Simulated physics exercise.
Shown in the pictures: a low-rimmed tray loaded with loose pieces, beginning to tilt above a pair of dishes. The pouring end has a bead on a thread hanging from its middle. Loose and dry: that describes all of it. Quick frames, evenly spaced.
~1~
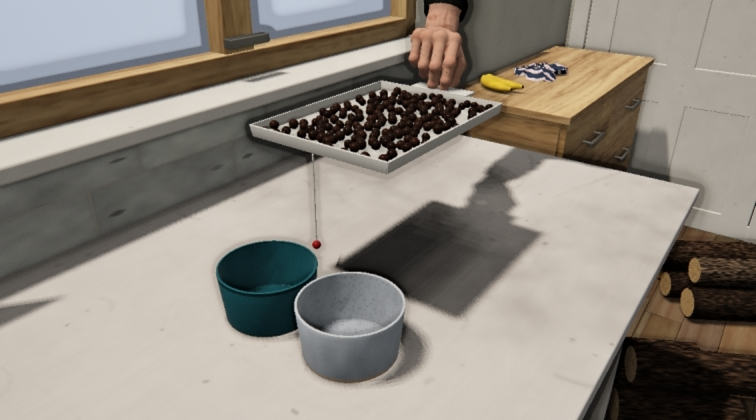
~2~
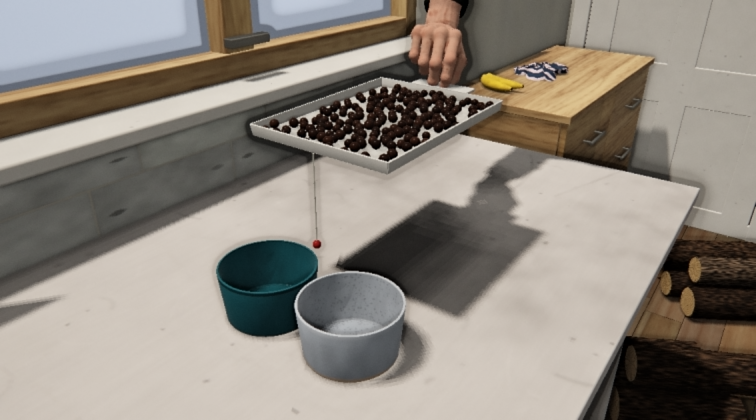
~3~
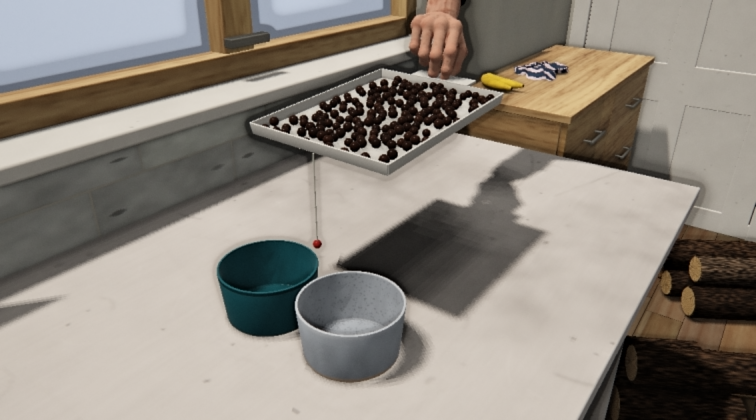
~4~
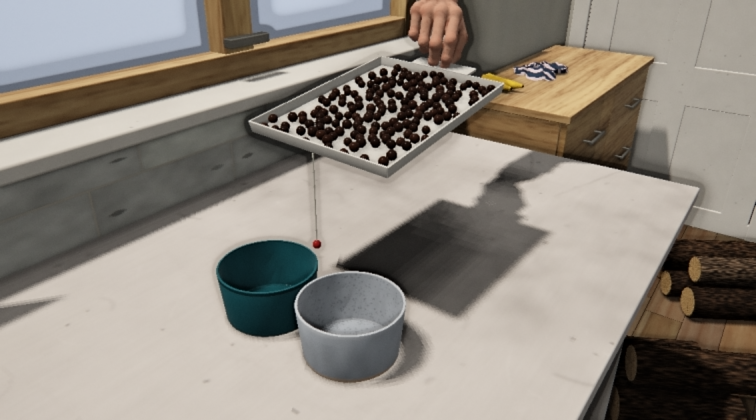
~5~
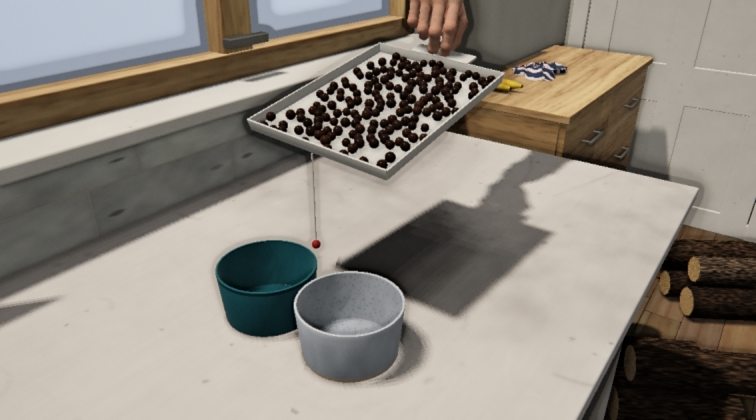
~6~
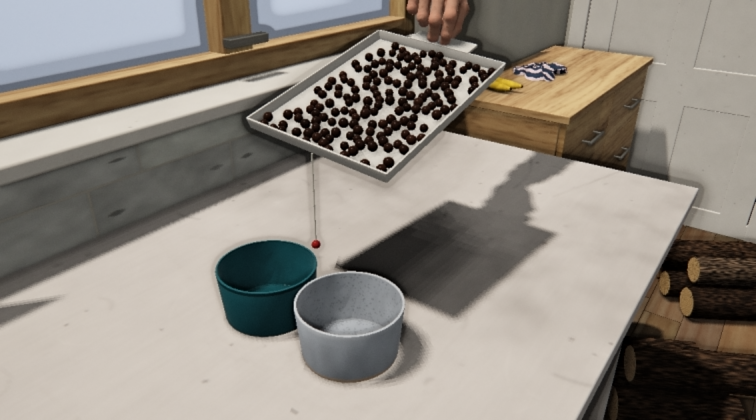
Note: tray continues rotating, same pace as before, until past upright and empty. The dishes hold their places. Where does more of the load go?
Oh, the winner here is the right dish, by the look of it.
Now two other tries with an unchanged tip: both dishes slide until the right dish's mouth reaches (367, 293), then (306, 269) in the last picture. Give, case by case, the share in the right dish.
Roughly 80% the first time and 30% the second time.
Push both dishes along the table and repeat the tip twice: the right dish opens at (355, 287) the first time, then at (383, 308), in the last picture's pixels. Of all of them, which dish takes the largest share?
Case one: The dish at right. Case two: The dish at right.
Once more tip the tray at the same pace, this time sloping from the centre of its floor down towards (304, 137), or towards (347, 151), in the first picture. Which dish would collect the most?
Try 1: The left-side dish; try 2: The right-side dish.
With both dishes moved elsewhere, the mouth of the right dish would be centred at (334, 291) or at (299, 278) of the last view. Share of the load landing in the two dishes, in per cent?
Near 70 and 30 percent respectively.
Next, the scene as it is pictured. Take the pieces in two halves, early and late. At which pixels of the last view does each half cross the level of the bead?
The opening part goes through (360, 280); what follows goes through (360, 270).
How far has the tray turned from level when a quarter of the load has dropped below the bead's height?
At roughly 75°.
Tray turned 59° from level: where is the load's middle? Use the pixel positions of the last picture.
About (360, 126).
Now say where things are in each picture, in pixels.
Corners of the pouring end near (252, 125) and (387, 161), level; middle of the load near (383, 120), chocolate balls; left dish near (232, 307); right dish near (315, 351); bead on its thread near (317, 245), in the first picture.
Corners of the pouring end near (253, 124) and (388, 162), level; middle of the load near (383, 118), in the second picture.
Corners of the pouring end near (252, 122) and (388, 163), tipped barely, lowest at the right corner; middle of the load near (383, 114), in the third picture.
Corners of the pouring end near (251, 121) and (387, 166), tipped a little, lowest at the right corner; middle of the load near (382, 108), in the fourth picture.
Corners of the pouring end near (250, 119) and (386, 169), tipped a little, lowest at the right corner; middle of the load near (381, 103), in the fifth picture.
Corners of the pouring end near (249, 117) and (386, 172), tipped clearly, lowest at the right corner; middle of the load near (380, 100), all but a few on the move; left dish near (231, 307); right dish near (315, 350), in the sixth picture.
Shortly afterwards, tray tipped steeply; all but a few on the tray; only a few in the right dish; a little in the air.
Next, tray tipped right over; a little on the tray; near two thirds in the right dish; a little in the left dish; a little outside both; a little in the air.
Some moments later, tray tipped past a quarter turn; the bulk in the right dish; a little in the left dish; a little outside both.
In the end, tray tipped past a quarter turn; the bulk in the right dish; a little in the left dish; a little outside both.
